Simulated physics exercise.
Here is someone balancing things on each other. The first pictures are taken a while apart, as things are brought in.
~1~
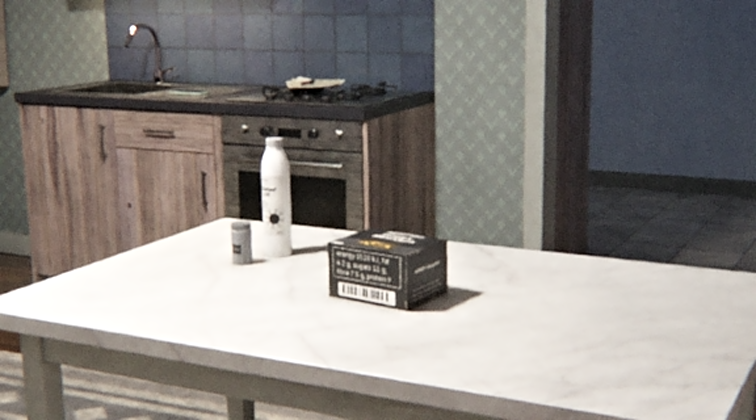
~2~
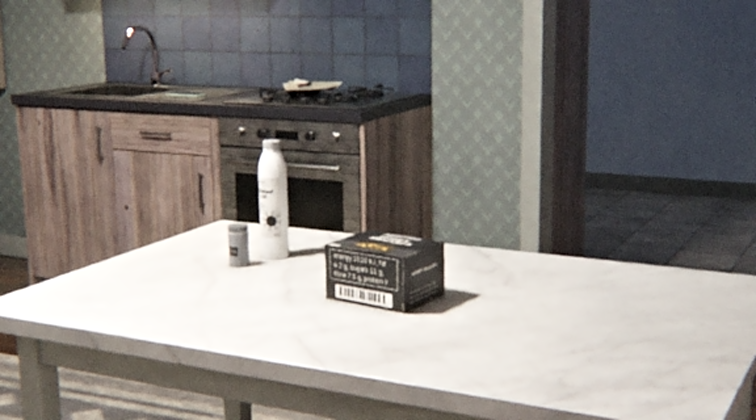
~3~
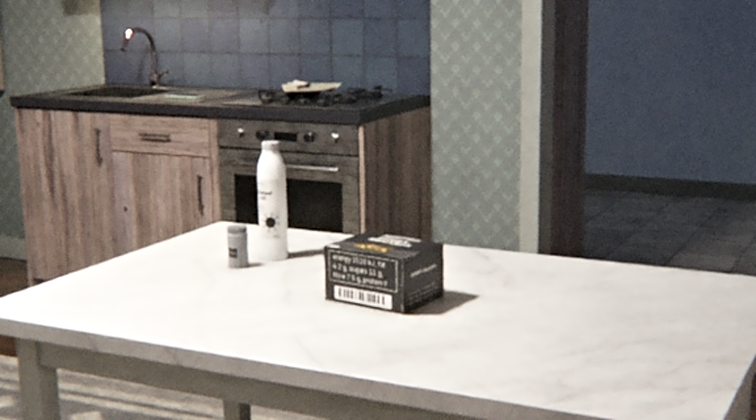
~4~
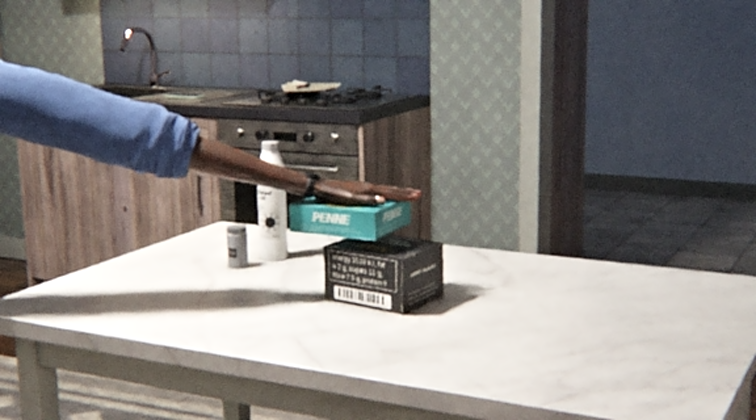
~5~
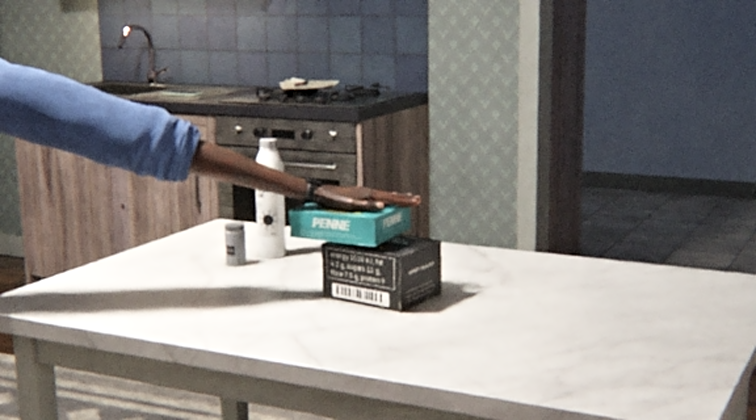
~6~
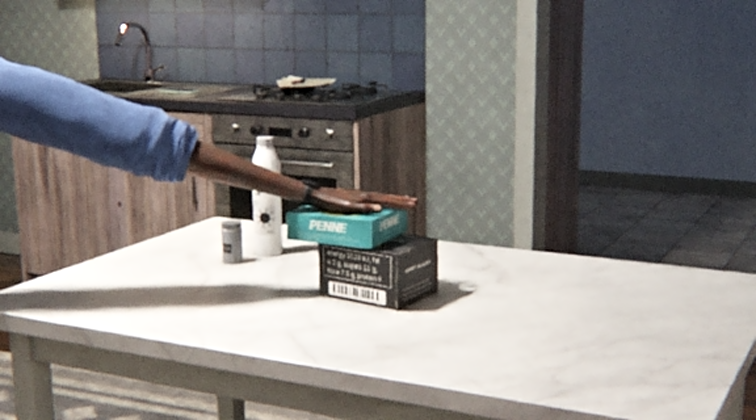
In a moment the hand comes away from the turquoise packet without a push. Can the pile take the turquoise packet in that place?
Outcome: The pile holds.
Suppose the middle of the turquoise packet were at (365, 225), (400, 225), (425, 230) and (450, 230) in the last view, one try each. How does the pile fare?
In the first case it holds; in the second case it holds; in the third case it comes apart; in the fourth case it loses its balance.
Then, 0.90 s past the last view, nothing moves.
Then, 2.00 s past the last view, turquoise packet resting near (347, 223).
Finally, all 4 still in place. Final places as the last picture's camera would see them, turquoise packet near (346, 223). The pile keeps its balance.
